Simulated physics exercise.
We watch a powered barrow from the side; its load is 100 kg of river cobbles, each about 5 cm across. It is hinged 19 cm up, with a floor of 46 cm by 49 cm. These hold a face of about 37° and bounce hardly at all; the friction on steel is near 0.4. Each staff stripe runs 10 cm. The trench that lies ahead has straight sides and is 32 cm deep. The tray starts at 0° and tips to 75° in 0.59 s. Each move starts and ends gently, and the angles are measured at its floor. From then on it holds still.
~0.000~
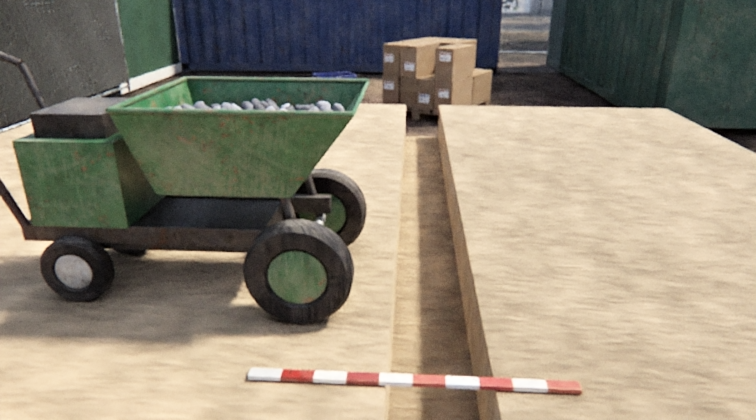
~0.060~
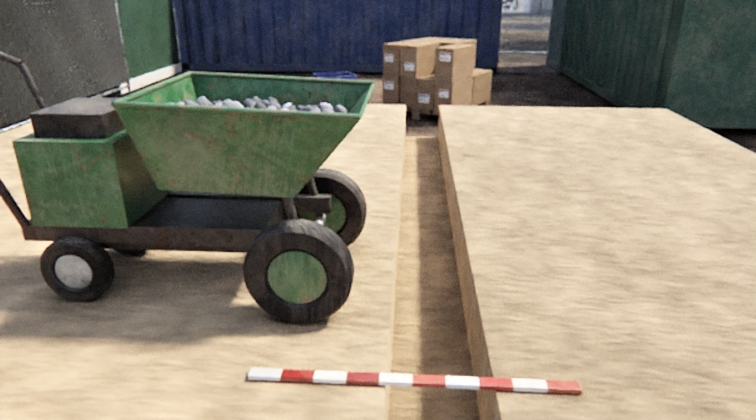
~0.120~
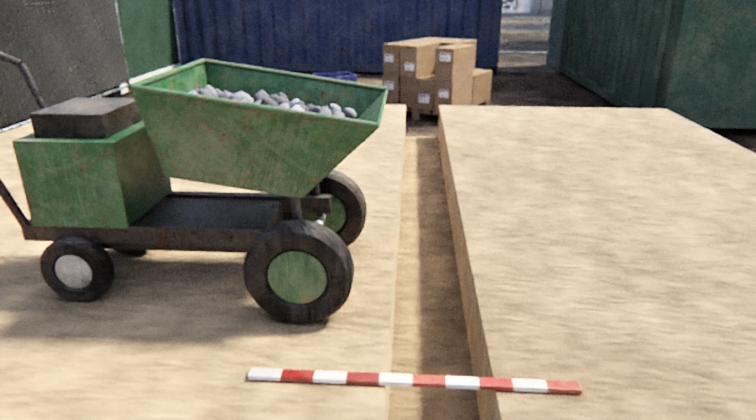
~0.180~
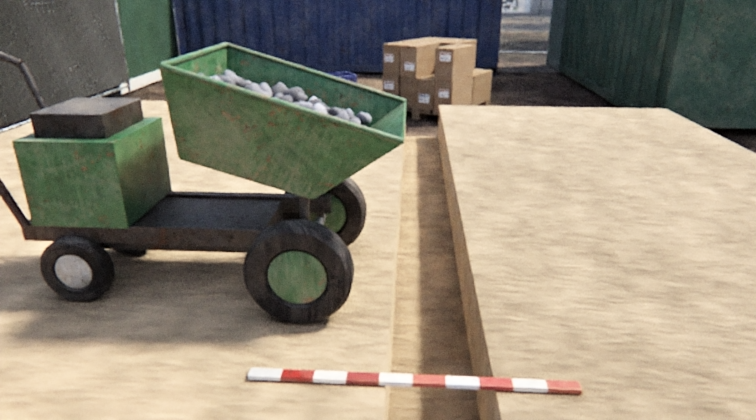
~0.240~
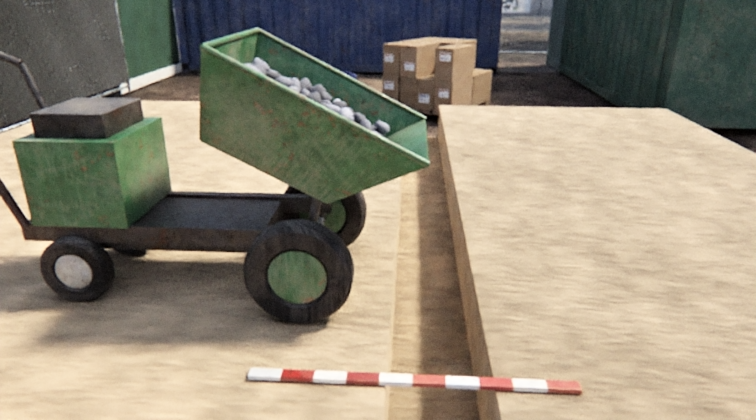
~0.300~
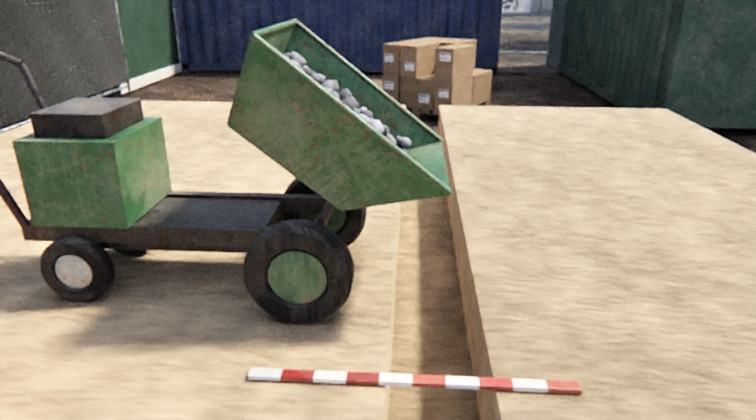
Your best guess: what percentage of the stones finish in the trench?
My guess is about 13 per cent.
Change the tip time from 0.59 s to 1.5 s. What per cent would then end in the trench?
Something close to 30 per cent.
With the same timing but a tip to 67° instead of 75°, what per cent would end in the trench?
It comes out at about 20 percent.
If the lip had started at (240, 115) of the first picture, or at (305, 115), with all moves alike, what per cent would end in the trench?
Estimates: 90 % then 40 %.
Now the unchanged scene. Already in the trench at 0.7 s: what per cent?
Close to 0 per cent has got there by then.
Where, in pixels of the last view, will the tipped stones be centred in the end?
The tipped stones centre close to (562, 285).
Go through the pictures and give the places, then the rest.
The tray is at 0°, its lip at (353, 115); the top of the load is at (290, 111), in the first frame.
Lip at (360, 118), floor tilted 2°, highest stones at (250, 110); the stones move at 0.4 m/s on average, in the second frame.
Lip at (378, 126), floor tilted 8°, highest stones at (219, 100); the stones move at 1.0 m/s on average, in the third frame.
The tray is at 17°, its lip at (403, 142); the top of the load is at (232, 86); the stones move at 1.3 m/s on average, in the fourth frame.
Lip at (428, 165), floor tilted 27°, highest stones at (254, 72); the stones move at 1.6 m/s on average, in the fifth frame.
Lip at (450, 193), floor tilted 38°, highest stones at (286, 63); the stones move at 1.7 m/s on average, in the sixth frame.
After 0.4 s the floor is at 63°; 100 % in the tray; the foremost stones are at (454, 219).
After 0.7 s the floor is at 75°; 61 % in the tray, 1 % in the trench, 38 % past the trench; the foremost stones are at (568, 295).
After 1.0 s the floor is at 75°; 8 % in the tray, 3 % in the trench, 89 % past the trench; the foremost stones are past the picture's edge.
After 3.0 s the floor is at 75°; 0 % in the tray, 13 % in the trench, 87 % past the trench; the foremost stones are past the picture's edge.
